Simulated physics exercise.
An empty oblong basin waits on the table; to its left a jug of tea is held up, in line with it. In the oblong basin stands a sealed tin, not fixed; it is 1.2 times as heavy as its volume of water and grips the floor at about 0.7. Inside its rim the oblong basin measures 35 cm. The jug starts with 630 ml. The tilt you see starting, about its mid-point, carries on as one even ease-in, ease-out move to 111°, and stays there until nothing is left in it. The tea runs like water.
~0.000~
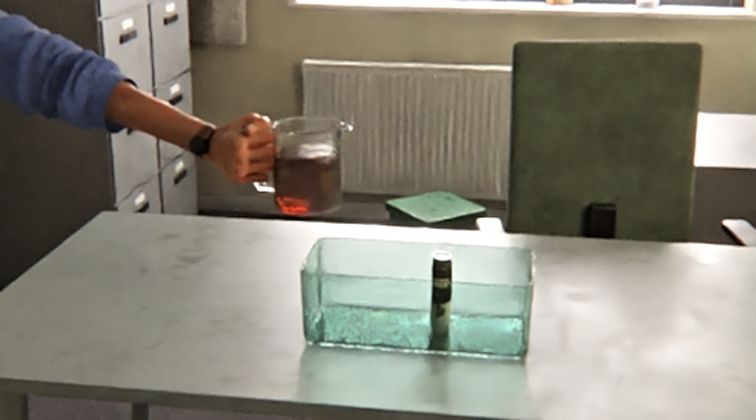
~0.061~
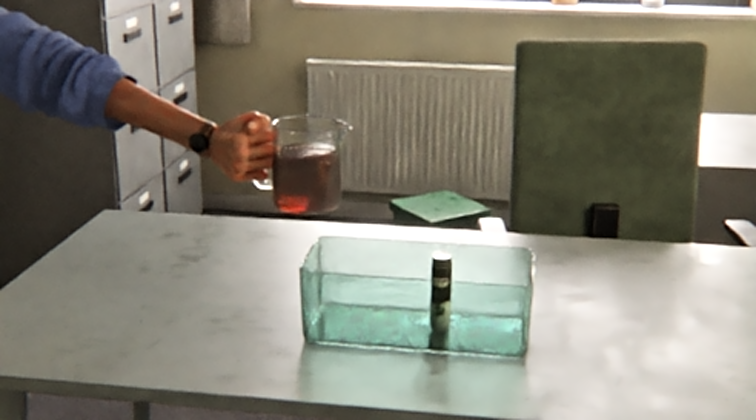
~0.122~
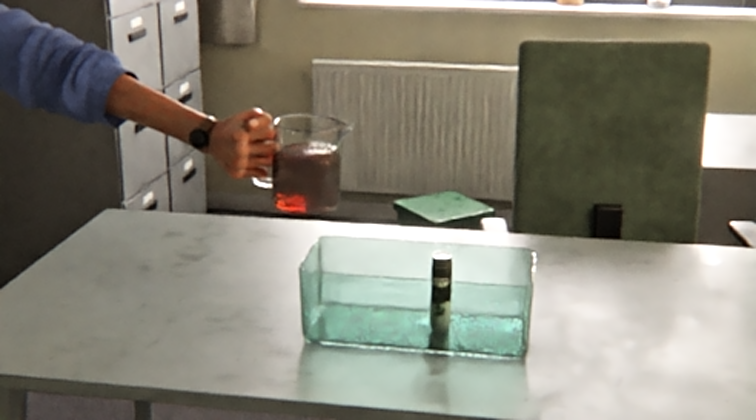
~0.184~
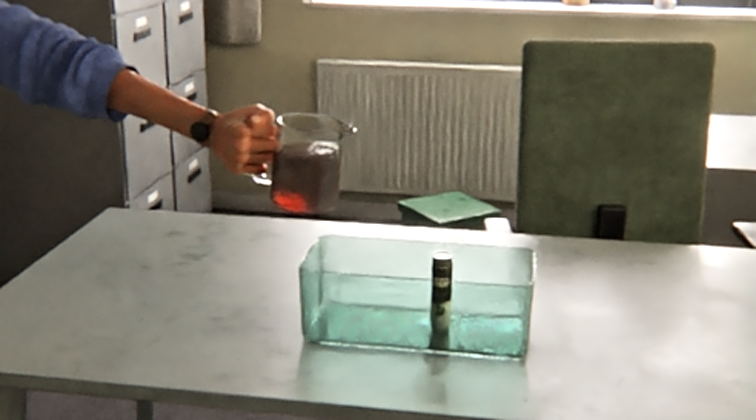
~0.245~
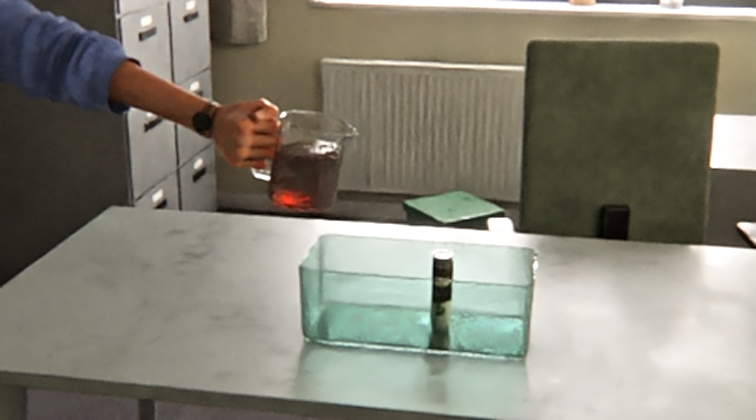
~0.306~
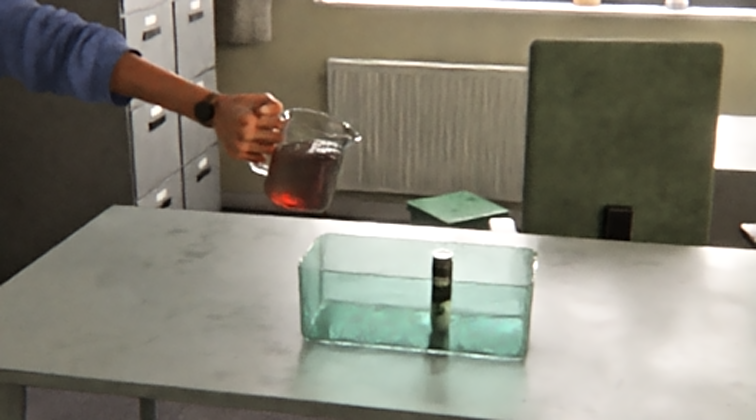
A hand in a blue sleeve, with a dark watch at the wrist, slowly tilts a clear glass jug of reddish-brown tea to the right, its liquid staying inside, while the background drifts slightly rightward as the camera shifts gently. Below it, a pale green glass basin and a small dark, white-topped tin stand on a grey table. The office, viewed from slightly above the table, has grey filing cabinets at left, a radiator behind and a green chair at right.
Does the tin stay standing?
The tin keeps standing.
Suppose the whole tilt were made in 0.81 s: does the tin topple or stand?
Then it stays up.
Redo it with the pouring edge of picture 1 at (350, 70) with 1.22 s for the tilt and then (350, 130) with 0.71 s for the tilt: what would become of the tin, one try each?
First it stays up; then it remains upright.
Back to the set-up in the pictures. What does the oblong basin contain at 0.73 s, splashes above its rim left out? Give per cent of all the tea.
About 1 per cent.
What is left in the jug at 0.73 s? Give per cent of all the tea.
Some 88 per cent.
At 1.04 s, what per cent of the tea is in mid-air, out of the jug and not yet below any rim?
Near 20 in a hundred.
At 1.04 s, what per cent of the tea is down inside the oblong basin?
Some 52 per cent.
Then, 0.73 s in, the tilt is 72° and 89 per cent is still to pour; the tin stands where it began.
Then, 1.04 s in, the tilt is 105° and 29 per cent is still to pour; the tin stands where it began.
Then, 1.37 s in, the tilt is 111° and 2 per cent is still to pour; the tin stands where it began.
Then, 1.72 s in, the tilt is 111° and 0 per cent is still to pour; the tin stands where it began.
Finally, the tin stands where it began.
